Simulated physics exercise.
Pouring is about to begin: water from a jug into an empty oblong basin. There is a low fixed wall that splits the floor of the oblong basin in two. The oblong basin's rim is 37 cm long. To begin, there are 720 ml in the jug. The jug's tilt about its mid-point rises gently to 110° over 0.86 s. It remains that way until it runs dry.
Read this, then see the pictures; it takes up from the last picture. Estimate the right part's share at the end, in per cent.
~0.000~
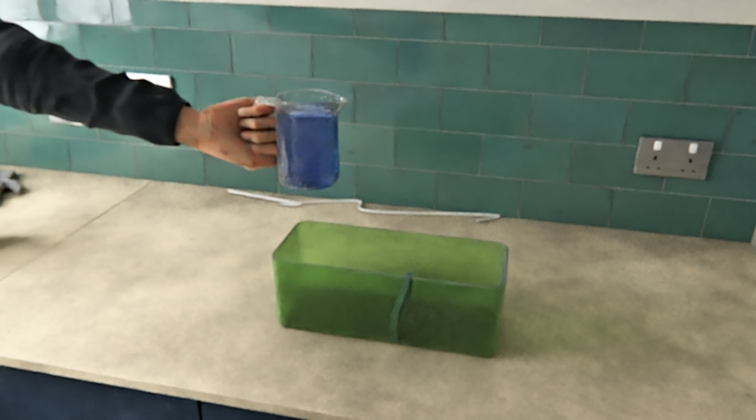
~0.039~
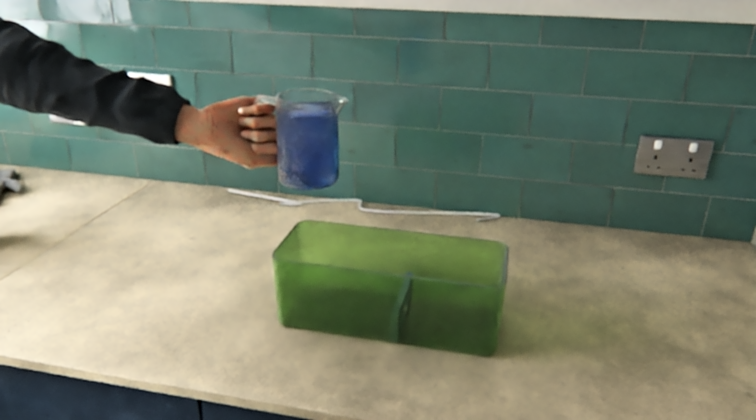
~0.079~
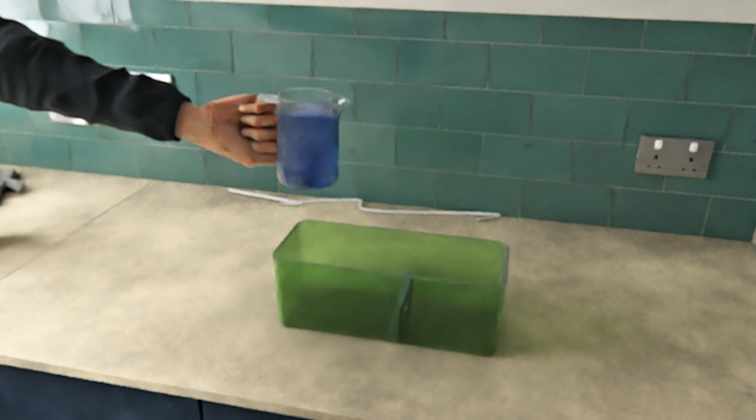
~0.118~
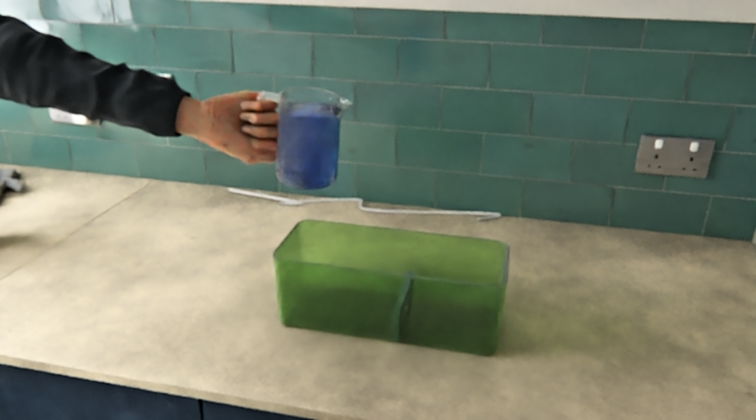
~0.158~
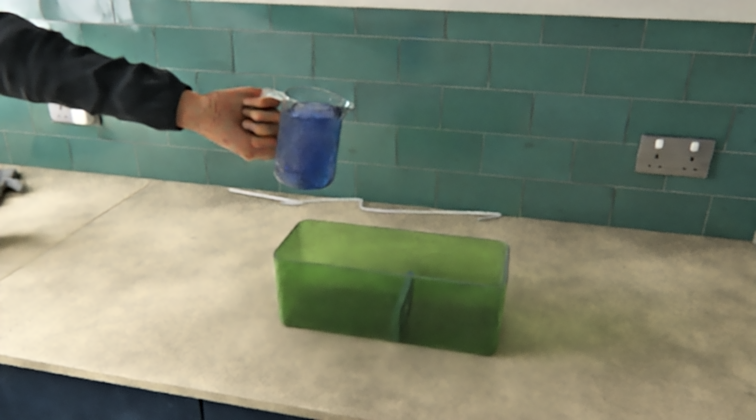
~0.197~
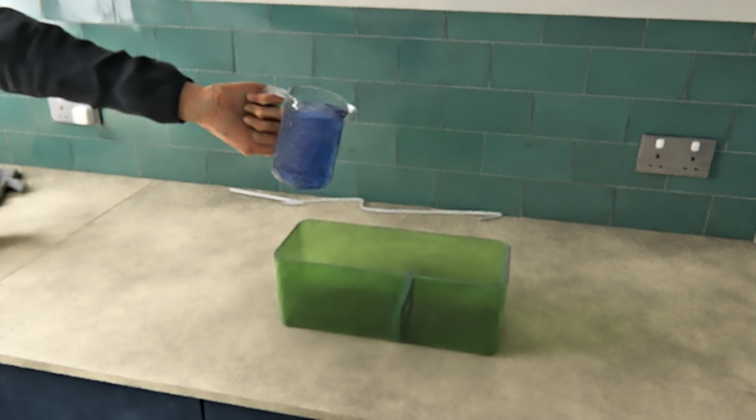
Roughly 42 per cent is in the right part.
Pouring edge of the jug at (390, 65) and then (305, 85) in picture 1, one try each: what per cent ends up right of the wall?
Some 90 and 5 per cent, in that order.
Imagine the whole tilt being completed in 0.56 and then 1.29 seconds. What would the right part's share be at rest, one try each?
35 in a hundred, followed by 50 in a hundred.
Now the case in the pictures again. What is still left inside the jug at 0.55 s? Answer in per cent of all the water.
Roughly 82 %.
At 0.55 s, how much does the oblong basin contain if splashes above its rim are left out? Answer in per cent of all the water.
The basin holds roughly 2 in a hundred parts at that moment.
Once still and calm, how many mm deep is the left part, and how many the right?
Depths at rest: Left around 14 mm, right around 14 mm.
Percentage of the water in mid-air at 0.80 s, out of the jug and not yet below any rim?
Around 26 per cent of the liquid is in flight.
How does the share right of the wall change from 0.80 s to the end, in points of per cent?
A gain, roughly 18 percent.
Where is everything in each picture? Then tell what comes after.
In the first frame, it leans 0°; its right rim is at (347, 101); the water meets the walls at (281, 107) and (337, 111); the oblong basin's rim runs from (286, 239) to (506, 266); the wall's top is at (403, 294).
In the second frame, it leans 1°; its right rim is at (348, 101); the water meets the walls at (282, 107) and (338, 111).
In the third frame, it leans 2°; its right rim is at (350, 102); the water meets the walls at (283, 106) and (338, 111).
In the fourth frame, it leans 5°; its right rim is at (352, 104); the water meets the walls at (284, 106) and (340, 112).
In the fifth frame, it leans 9°; its right rim is at (355, 107); the water meets the walls at (286, 108) and (343, 113).
In the sixth frame, it leans 14°; its right rim is at (358, 111); the water meets the walls at (288, 112) and (347, 113).
Then, 0.55 s in, the tilt is 78° and 82 per cent is still to pour, 1 is left of the wall and 1 right of it.
Then, 0.80 s in, the tilt is 109° and 30 per cent is still to pour, 18 is left of the wall and 25 right of it.
Then, 1.07 s in, the tilt is 110° and 3 per cent is still to pour, 49 is left of the wall and 41 right of it.
Then, 1.36 s in, the tilt is 110° and 0 per cent is still to pour, 57 is left of the wall and 42 right of it.
Finally, 57 per cent lies left of the wall, 42 right of it and 1 outside.
